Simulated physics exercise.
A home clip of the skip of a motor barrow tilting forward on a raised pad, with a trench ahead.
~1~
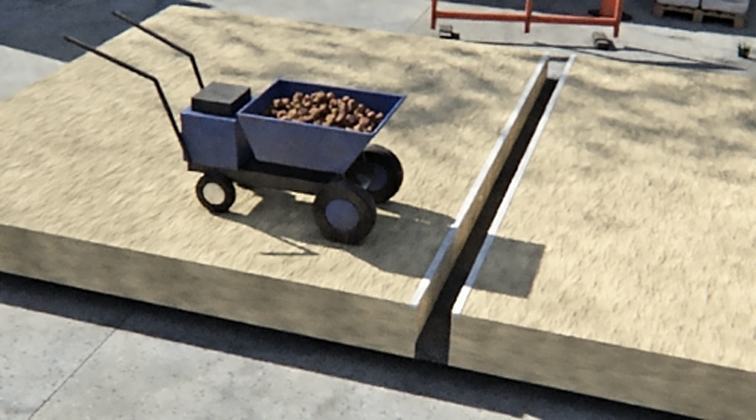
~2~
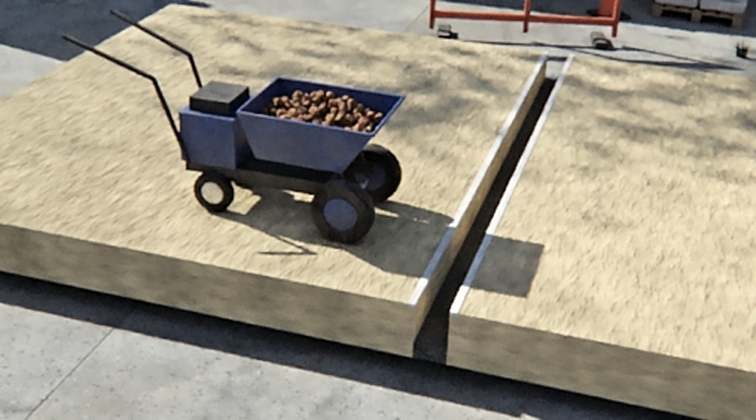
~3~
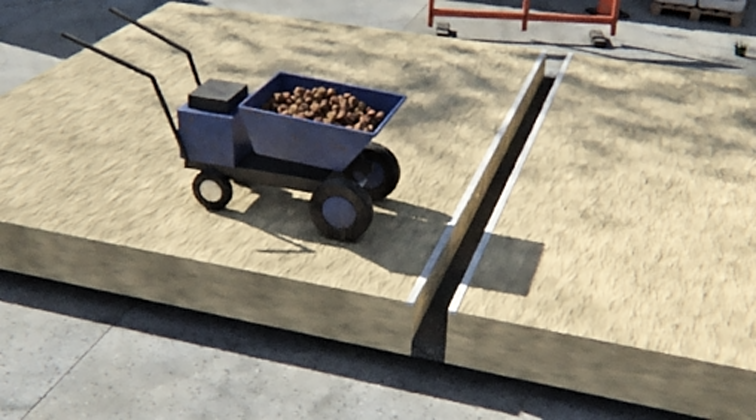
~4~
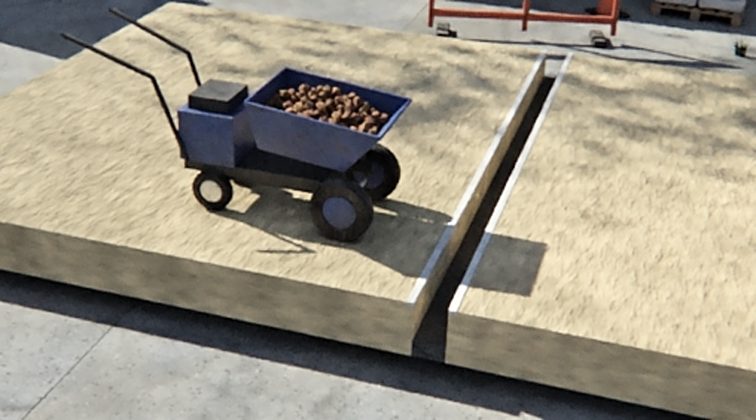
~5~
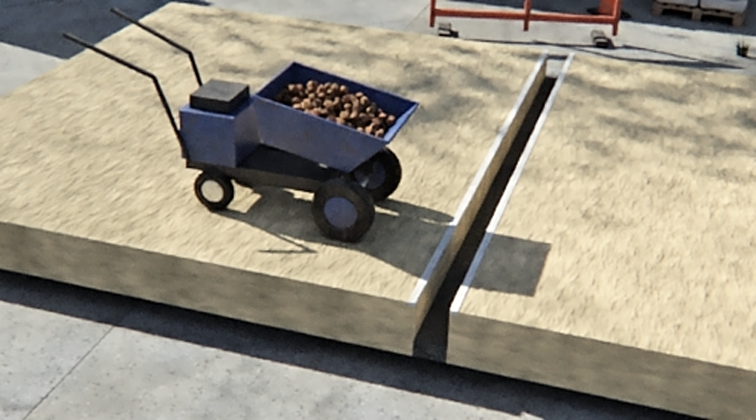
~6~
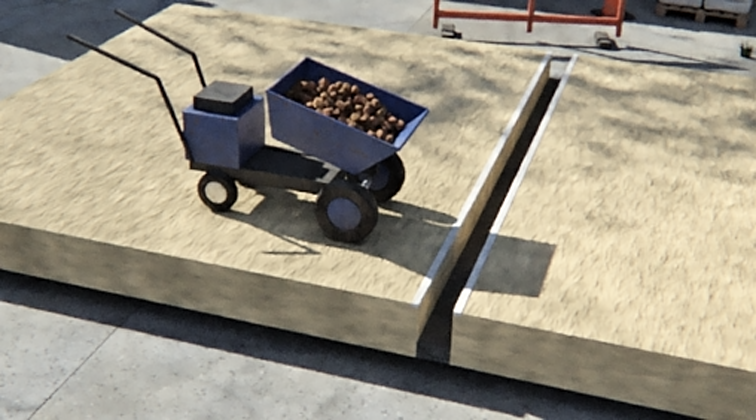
A blue motor barrow full of brown clods stood still on a raised pad beside a narrow trench, while its skip slowly tilted forward, barely at first, then clearly, with the load still inside.
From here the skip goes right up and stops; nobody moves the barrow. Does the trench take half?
In the trench: More than half.
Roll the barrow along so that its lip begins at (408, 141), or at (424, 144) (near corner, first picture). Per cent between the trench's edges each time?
Near 20 % and 0 %.
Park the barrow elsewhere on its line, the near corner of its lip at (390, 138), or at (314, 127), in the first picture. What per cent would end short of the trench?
The first gives 0 %, the second 60 %.
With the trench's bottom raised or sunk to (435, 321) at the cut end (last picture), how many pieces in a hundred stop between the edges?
Some 50 per cent.
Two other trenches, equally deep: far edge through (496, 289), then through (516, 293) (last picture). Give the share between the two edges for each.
Near 100 % and 100 %.
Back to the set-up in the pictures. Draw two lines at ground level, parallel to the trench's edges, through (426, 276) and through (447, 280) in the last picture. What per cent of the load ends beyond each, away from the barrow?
First some 90, then 60 per cent.
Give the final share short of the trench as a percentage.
Roughly 5 in a hundred.
Soon, skip tipped steeply; all in the skip.
A while on, skip tipped steeply; most in the skip; a stray few short of the trench; a small part in or heaped over the trench; a stray few beyond it; a stray few falling.
Towards the end, skip tipped right over; a small part in the skip; a stray few short of the trench; about two thirds in or heaped over the trench; a small part beyond it.
Finally, skip tipped right over; a stray few in the skip; a small part short of the trench; most in or heaped over the trench; about a quarter beyond it.
